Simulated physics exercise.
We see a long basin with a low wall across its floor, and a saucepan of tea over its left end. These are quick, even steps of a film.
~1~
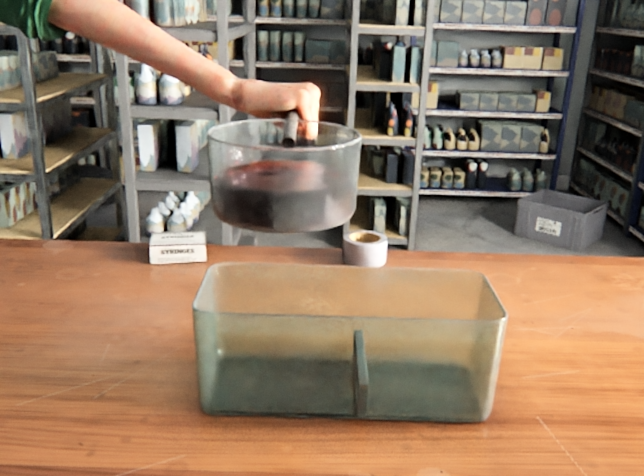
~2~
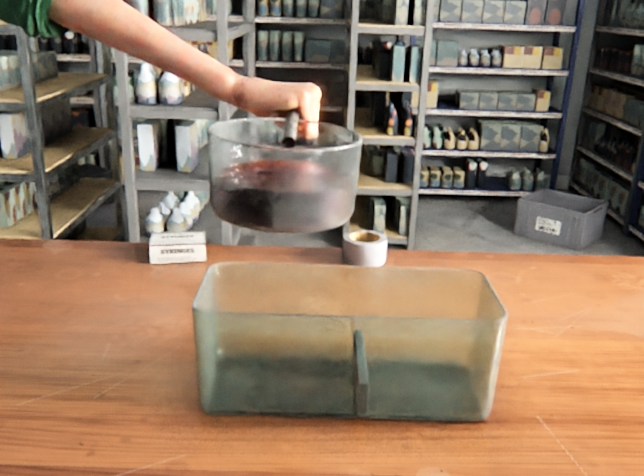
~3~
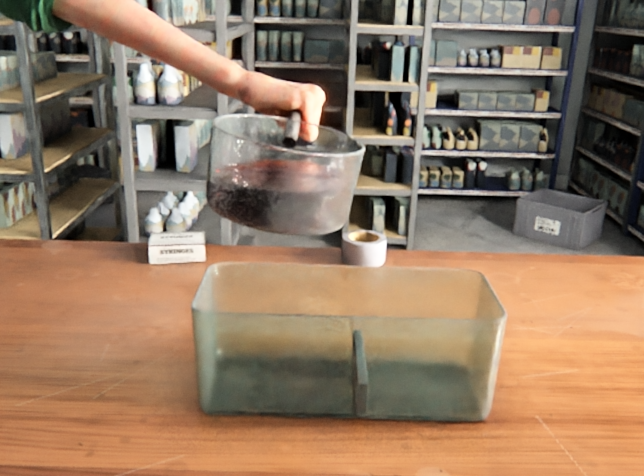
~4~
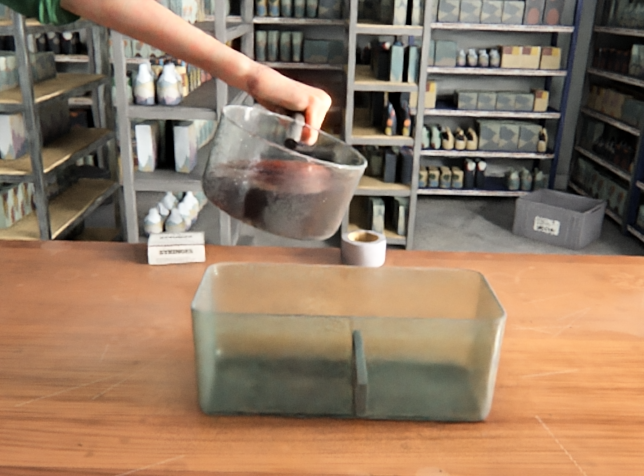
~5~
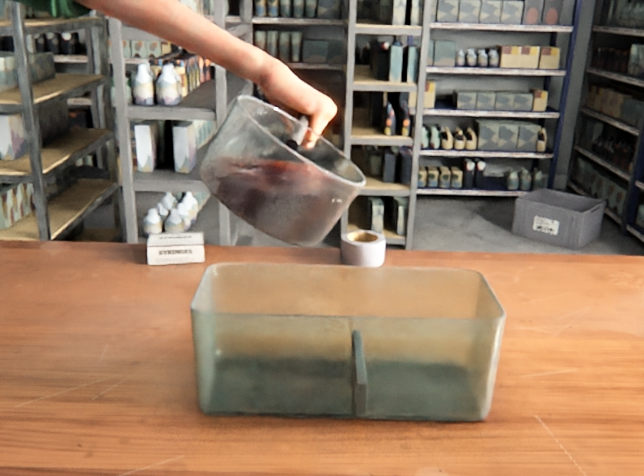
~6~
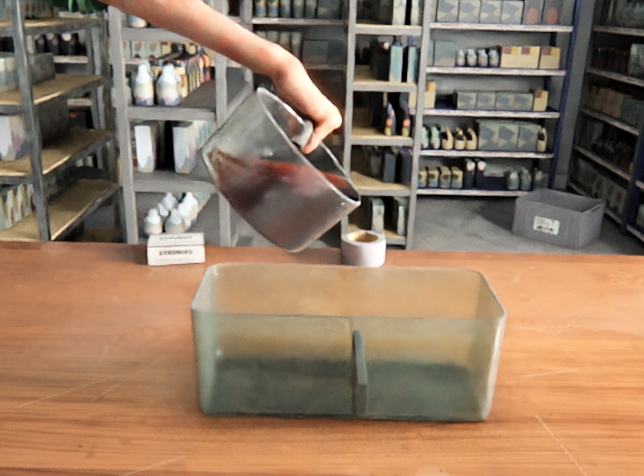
A hand tilts a clear pan of dark reddish liquid rightward above a long divided basin.
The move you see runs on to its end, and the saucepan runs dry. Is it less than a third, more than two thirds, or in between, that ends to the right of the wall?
In the end over two thirds is right of the wall.
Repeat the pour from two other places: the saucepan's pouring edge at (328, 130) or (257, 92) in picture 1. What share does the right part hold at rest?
About 35 and 15 per cent.
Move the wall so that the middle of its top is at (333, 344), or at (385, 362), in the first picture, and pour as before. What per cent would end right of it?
Roughly 90 per cent, and 40 per cent.
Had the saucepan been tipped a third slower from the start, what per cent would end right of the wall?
Close to 90 per cent.
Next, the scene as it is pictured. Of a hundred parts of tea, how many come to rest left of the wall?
Some 20 per cent.
A moment on, the saucepan is tipped on its side and 36 per cent is still to pour, 0 is left of the wall and 24 right of it.
Next, the saucepan is tipped on its side and 17 per cent is still to pour, 8 is left of the wall and 68 right of it.
Then the saucepan is tipped on its side and 6 per cent is still to pour, 15 is left of the wall and 71 right of it.
Later the saucepan is tipped on its side and 2 per cent is still to pour, 17 is left of the wall and 78 right of it.
Finally, 20 per cent lies left of the wall, 79 right of it and 1 outside.
